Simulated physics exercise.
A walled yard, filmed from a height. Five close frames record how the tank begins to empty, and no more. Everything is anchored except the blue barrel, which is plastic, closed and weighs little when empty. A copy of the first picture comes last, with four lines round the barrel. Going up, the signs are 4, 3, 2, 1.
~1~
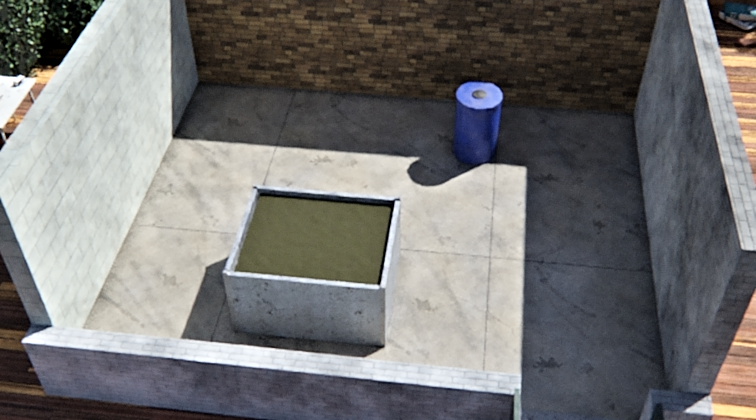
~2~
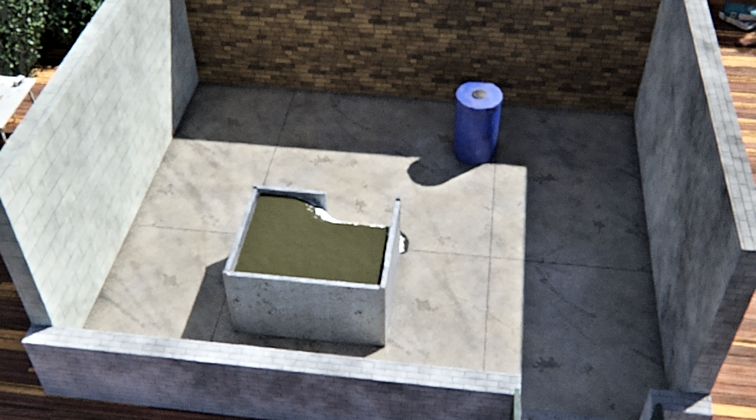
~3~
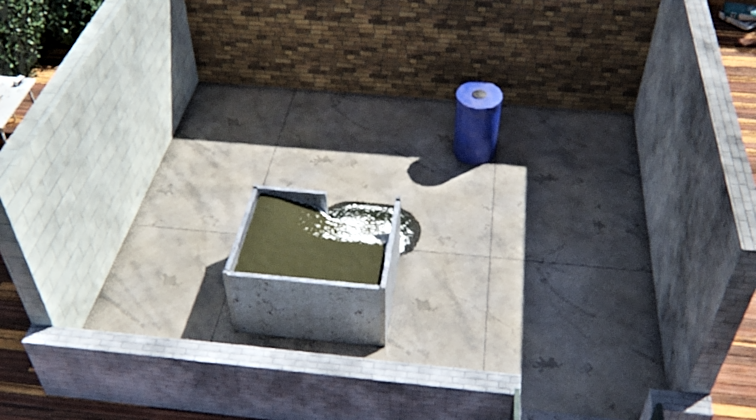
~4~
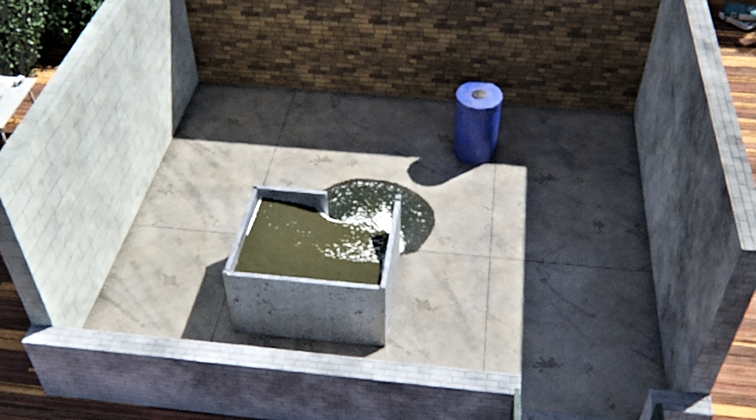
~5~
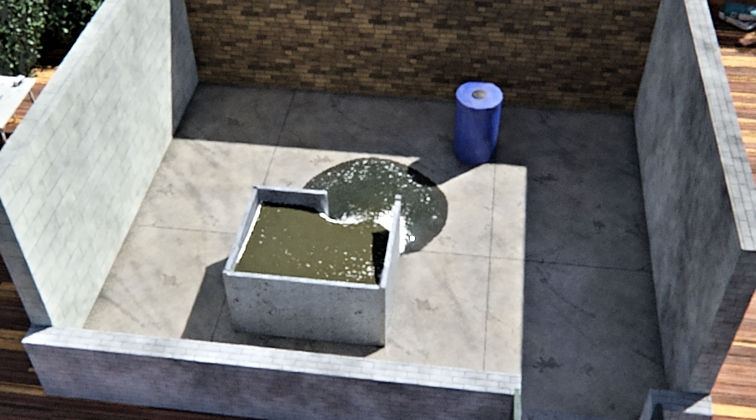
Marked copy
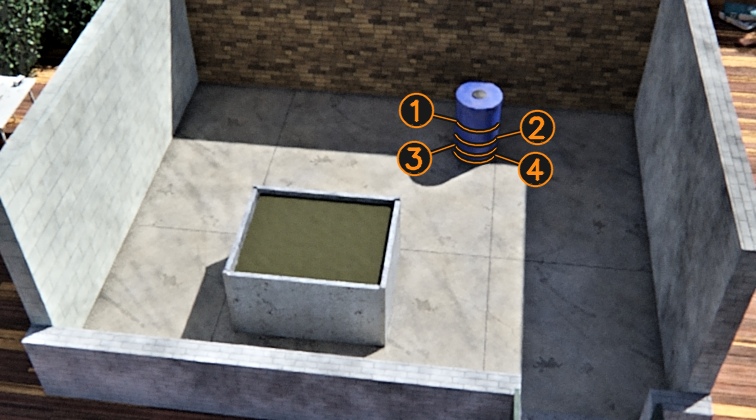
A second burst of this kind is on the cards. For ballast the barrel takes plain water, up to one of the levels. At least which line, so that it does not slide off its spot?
Go for 2.
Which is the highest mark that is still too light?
Mark 3.
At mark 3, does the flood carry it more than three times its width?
No, it does not.
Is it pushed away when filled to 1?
No, not at all.
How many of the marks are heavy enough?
Two.
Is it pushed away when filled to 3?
Yes, that goes wrong.
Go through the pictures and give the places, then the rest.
The first frame shows lid of the blue barrel at (479, 94); tank full, its middle at (316, 239); open gate at (584, 384).
In the second frame, water covers 1 % of the ground, mostly out of sight from here.
In the third frame, water covers 3 % of the ground, mostly out of sight from here.
In the fourth frame, 5 % of the ground under water, its edge towards the barrel at (419, 209).
The fifth frame shows lid of the blue barrel at (479, 94); 8 % of the ground under water, its edge towards the barrel at (433, 187).
In orange, 1 at (476, 131); 2 at (475, 145); 3 at (474, 155); 4 at (473, 162); from the bottom up 4, 3, 2, 1.
Choosing 1, it does not move.
Choosing 2, it does not move.
Choosing 3, it is pushed about its own width away.
Choosing 4, it is pushed about 6 times its own width away.
